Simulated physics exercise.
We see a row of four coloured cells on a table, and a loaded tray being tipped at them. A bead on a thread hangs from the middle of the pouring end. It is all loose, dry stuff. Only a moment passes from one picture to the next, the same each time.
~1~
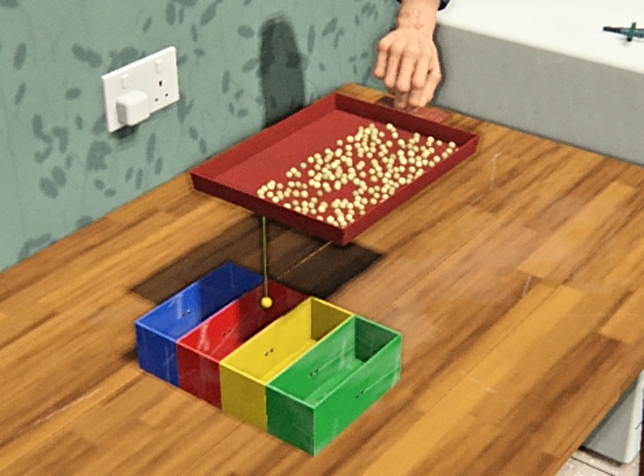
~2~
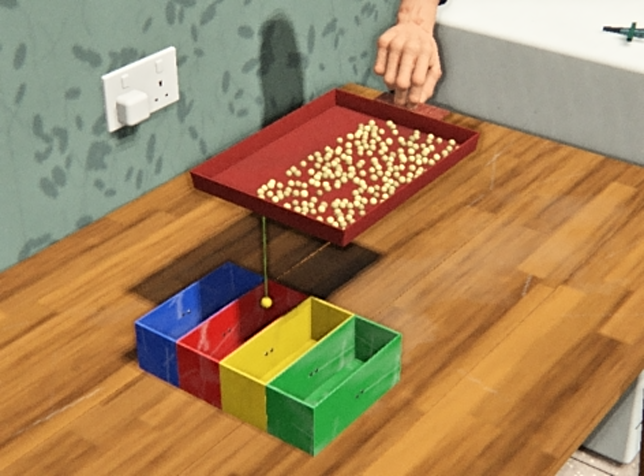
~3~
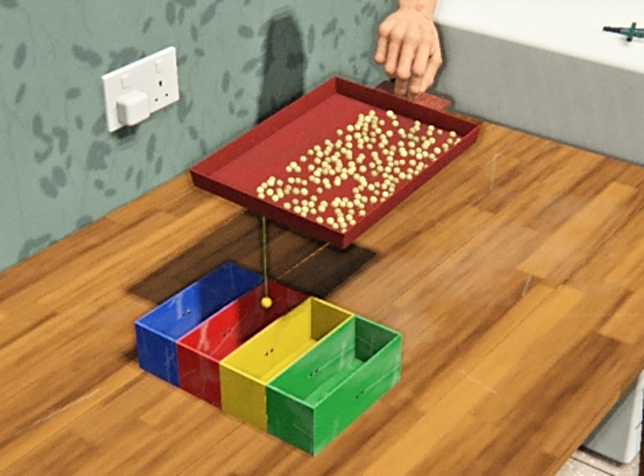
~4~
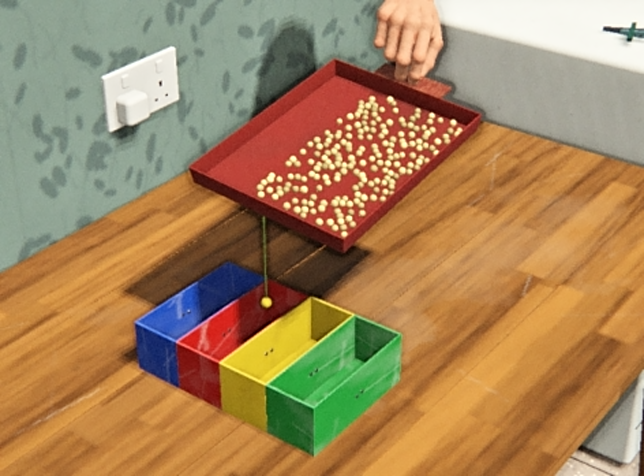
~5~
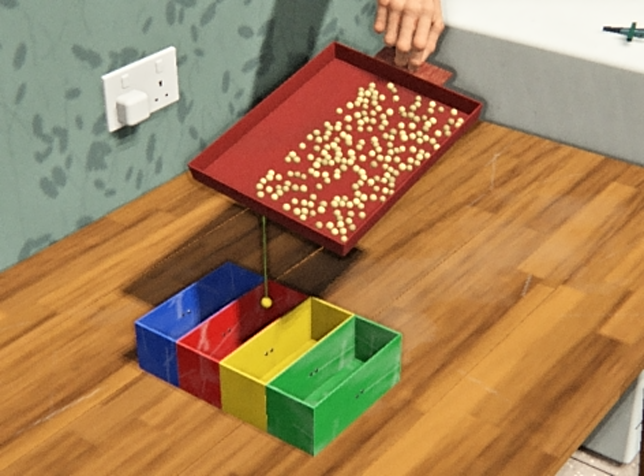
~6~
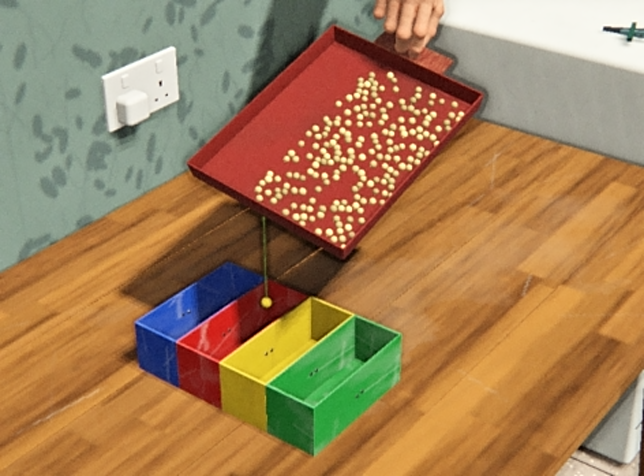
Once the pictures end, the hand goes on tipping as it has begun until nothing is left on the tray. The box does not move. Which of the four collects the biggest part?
Most goes to the green cell.
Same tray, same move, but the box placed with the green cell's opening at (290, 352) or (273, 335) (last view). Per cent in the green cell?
Roughly 40 per cent, and 0 per cent.
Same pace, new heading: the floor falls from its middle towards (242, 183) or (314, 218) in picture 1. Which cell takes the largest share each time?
In turn: The cell in blue; green.
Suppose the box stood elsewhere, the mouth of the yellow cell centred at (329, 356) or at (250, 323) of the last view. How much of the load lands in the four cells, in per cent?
About 100 and 30 per cent.
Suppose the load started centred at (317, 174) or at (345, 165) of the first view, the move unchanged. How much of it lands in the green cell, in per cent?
In turn 70 and 90 in a hundred.
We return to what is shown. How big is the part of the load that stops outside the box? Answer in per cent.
Roughly 0 in a hundred.
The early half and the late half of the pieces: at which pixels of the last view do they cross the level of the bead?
First near (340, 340), later near (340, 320).
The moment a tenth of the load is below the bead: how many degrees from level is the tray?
At about 70°.
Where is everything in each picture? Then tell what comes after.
In the first frame, corners of the pouring end (194, 171) and (343, 227), level; middle of the load (362, 175), soya beans; bead on its thread (266, 303); blue cell (157, 350); red cell (199, 371); yellow cell (244, 393); green cell (291, 416).
In the second frame, corners of the pouring end (194, 171) and (343, 228), level; middle of the load (362, 174).
In the third frame, corners of the pouring end (193, 169) and (343, 231), tipped barely, lowest at the right corner; middle of the load (363, 169).
In the fourth frame, corners of the pouring end (193, 166) and (343, 236), tipped a little, lowest at the right corner; middle of the load (363, 163).
In the fifth frame, corners of the pouring end (192, 164) and (343, 241), tipped clearly, lowest at the right corner; middle of the load (362, 159).
In the sixth frame, corners of the pouring end (191, 162) and (343, 246), tipped clearly, lowest at the right corner; middle of the load (362, 158), almost all on the move; blue cell (157, 350); red cell (199, 371); yellow cell (244, 393); green cell (291, 416).
Just after the last frame, tray tipped steeply; the larger part on the tray; about a tenth in the green cell; just a few in the yellow cell; about a tenth falling or outside the box.
A moment on, tray tipped past a quarter turn; roughly a third on the tray; roughly half in the green cell; just a few in the yellow cell; about a tenth falling or outside the box.
Further on, tray tipped past a quarter turn; almost all in the green cell; about a tenth in the yellow cell; just a few in the red cell; just a few falling or outside the box.
When it is over, tray tipped past a quarter turn; almost all in the green cell; about a tenth in the yellow cell; just a few in the red cell; not one in the blue cell; just a few outside the box.
